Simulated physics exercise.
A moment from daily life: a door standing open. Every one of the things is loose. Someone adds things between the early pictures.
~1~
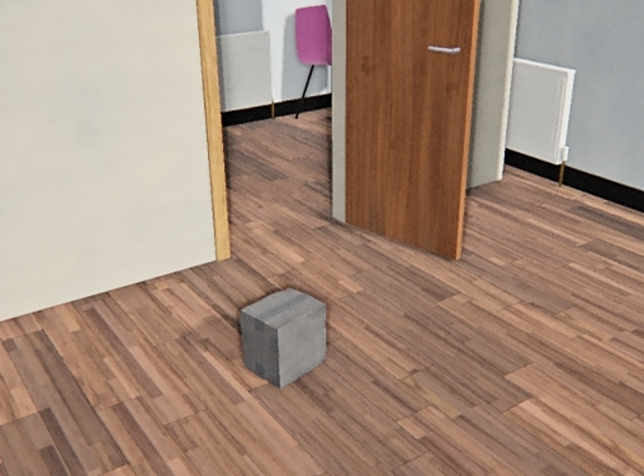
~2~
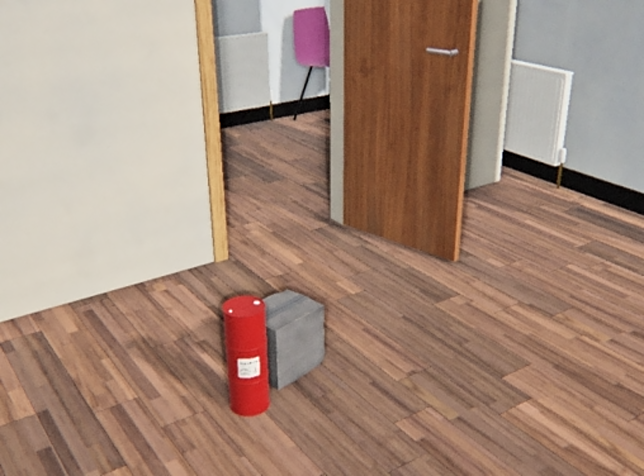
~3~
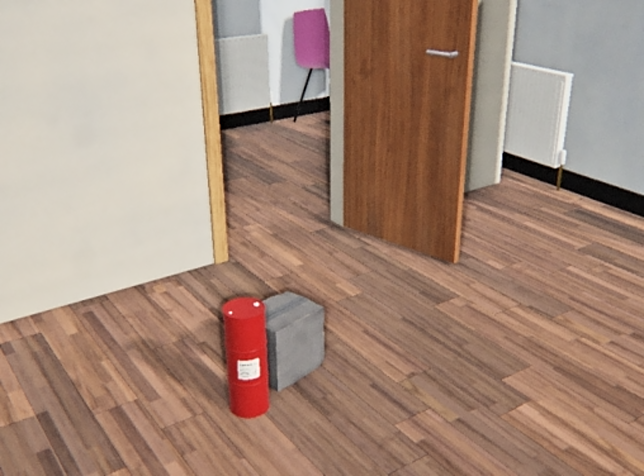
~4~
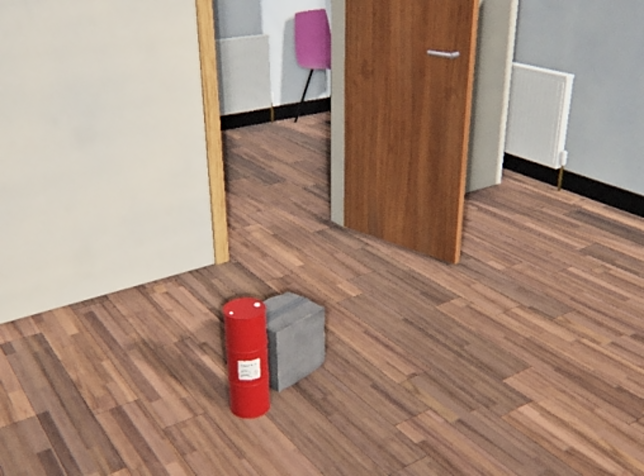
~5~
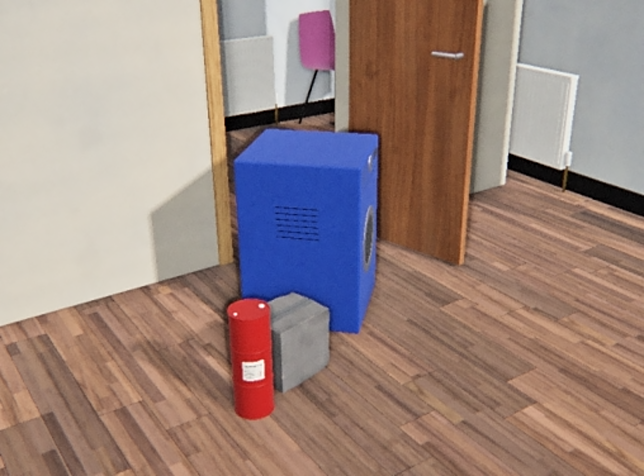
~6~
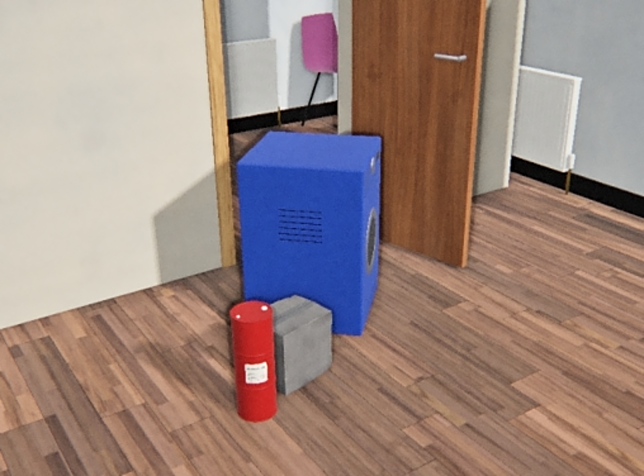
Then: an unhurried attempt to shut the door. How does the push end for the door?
The door gets held open.
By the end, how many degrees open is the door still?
About 65°.
Then, 0.40 s after the last picture, door 91° open.
Then, 0.70 s after the last picture, door 70° open.
At rest, door 66° open; all 3 in place. Seen from the same camera at the end, blue appliance near (312, 231).
